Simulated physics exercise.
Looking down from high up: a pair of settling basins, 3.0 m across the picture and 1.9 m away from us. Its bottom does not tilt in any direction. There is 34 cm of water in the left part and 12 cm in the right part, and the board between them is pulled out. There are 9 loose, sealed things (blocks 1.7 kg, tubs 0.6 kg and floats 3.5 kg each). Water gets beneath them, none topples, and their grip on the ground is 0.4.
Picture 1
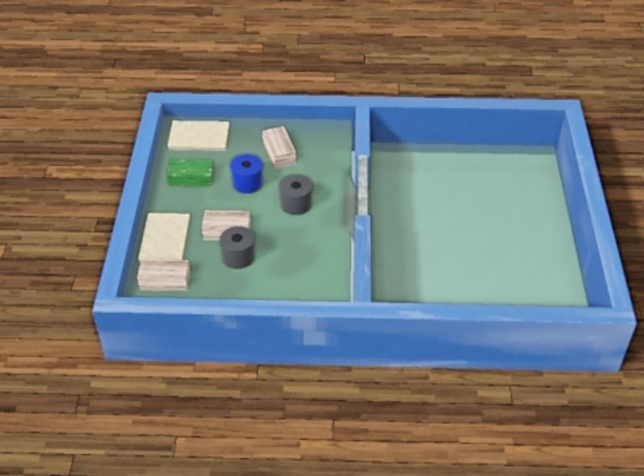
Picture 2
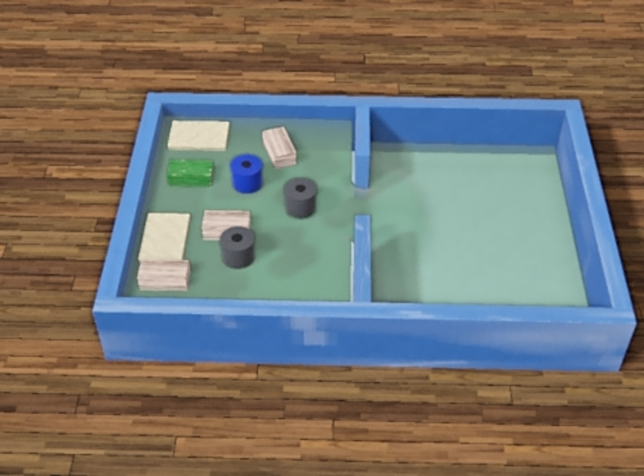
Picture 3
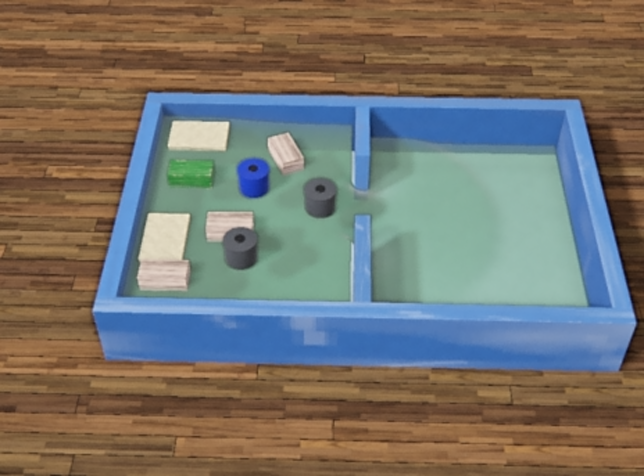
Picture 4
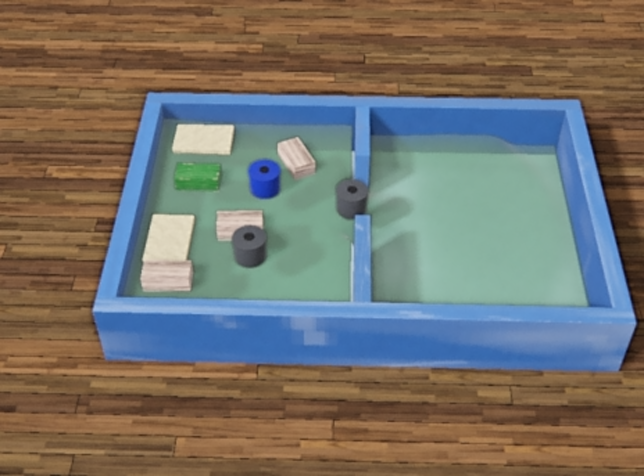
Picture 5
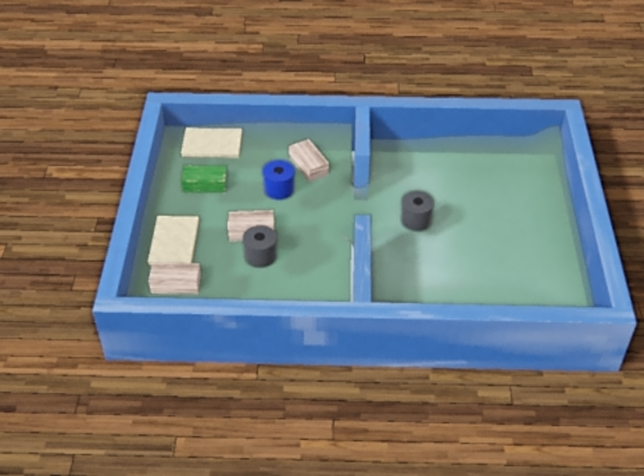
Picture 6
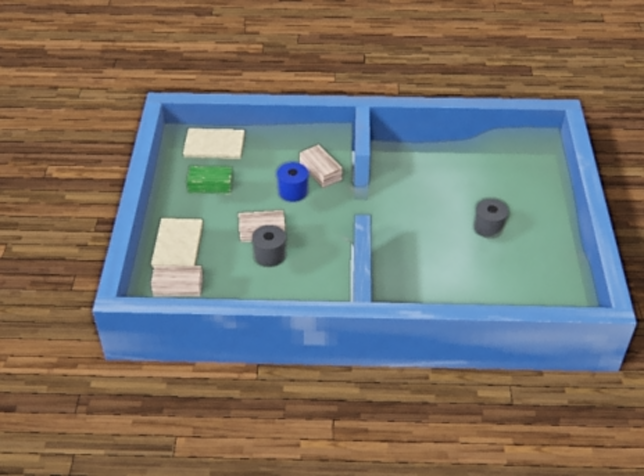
In this clip, the gate in the divider of a blue water-filled basin opens, and a dark gray tub floats rightward through the gap and across the right section, while the blue tub and other floating pieces drift slightly right.
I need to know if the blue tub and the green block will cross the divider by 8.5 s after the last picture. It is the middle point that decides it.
Note - blue tub: Not over; green block: Not over.
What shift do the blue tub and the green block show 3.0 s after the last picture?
40 and 20 cm or so by then.
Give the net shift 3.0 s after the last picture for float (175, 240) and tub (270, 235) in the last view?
In turn: 10 cm, 30 cm.
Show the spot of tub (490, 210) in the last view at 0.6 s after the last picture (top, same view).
Around (542, 213).
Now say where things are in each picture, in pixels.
The first frame shows the blue tub at (246, 165), afloat; the green block at (190, 168) floats; 34 cm deep round most things; 0 of 9 have shifted.
The second frame shows the blue tub at (246, 165) floats; the green block at (190, 168), afloat; about 1260 L in view; 0 of 9 have shifted.
The third frame shows the blue tub at (253, 169) floats, 5 cm from its start; the green block at (191, 168) floats; about 1260 L in view; 2 of 9 have shifted.
The fourth frame shows the blue tub at (264, 170), afloat, 12 cm from its start; the green block at (197, 171), afloat, 5 cm from its start; about 1260 L in view; 5 of 9 have shifted.
The fifth frame shows the blue tub at (279, 171) floats, 22 cm from its start; the green block at (204, 174) floats, 9 cm from its start; 29 cm deep round most things; 9 of 9 have shifted.
The sixth frame shows the blue tub at (293, 173), afloat, 32 cm from its start; the green block at (210, 174) floats, 13 cm from its start; about 1260 L in view; 9 of 9 have shifted.
Then, 0.6 s after the last picture the blue tub is near (318, 180), 0.5 m from its start, afloat; the green block is near (212, 176), 0.1 m from its start, afloat; 2 of 9 are over the mark; 9 afloat.
Then, 3.0 s after the last picture the blue tub is near (306, 179), 0.4 m from its start, afloat; the green block is near (215, 176), 0.2 m from its start, afloat; 2 of 9 are over the mark; 9 afloat.
Then, 5.5 s after the last picture the blue tub is near (292, 169), 0.3 m from its start, afloat; the green block is near (220, 176), 0.2 m from its start, afloat; 2 of 9 are over the mark; 9 afloat.
Then, 8.5 s after the last picture the blue tub is near (292, 162), 0.3 m from its start, afloat; the green block is near (224, 177), 0.2 m from its start, afloat; 2 of 9 are over the mark; 9 afloat.
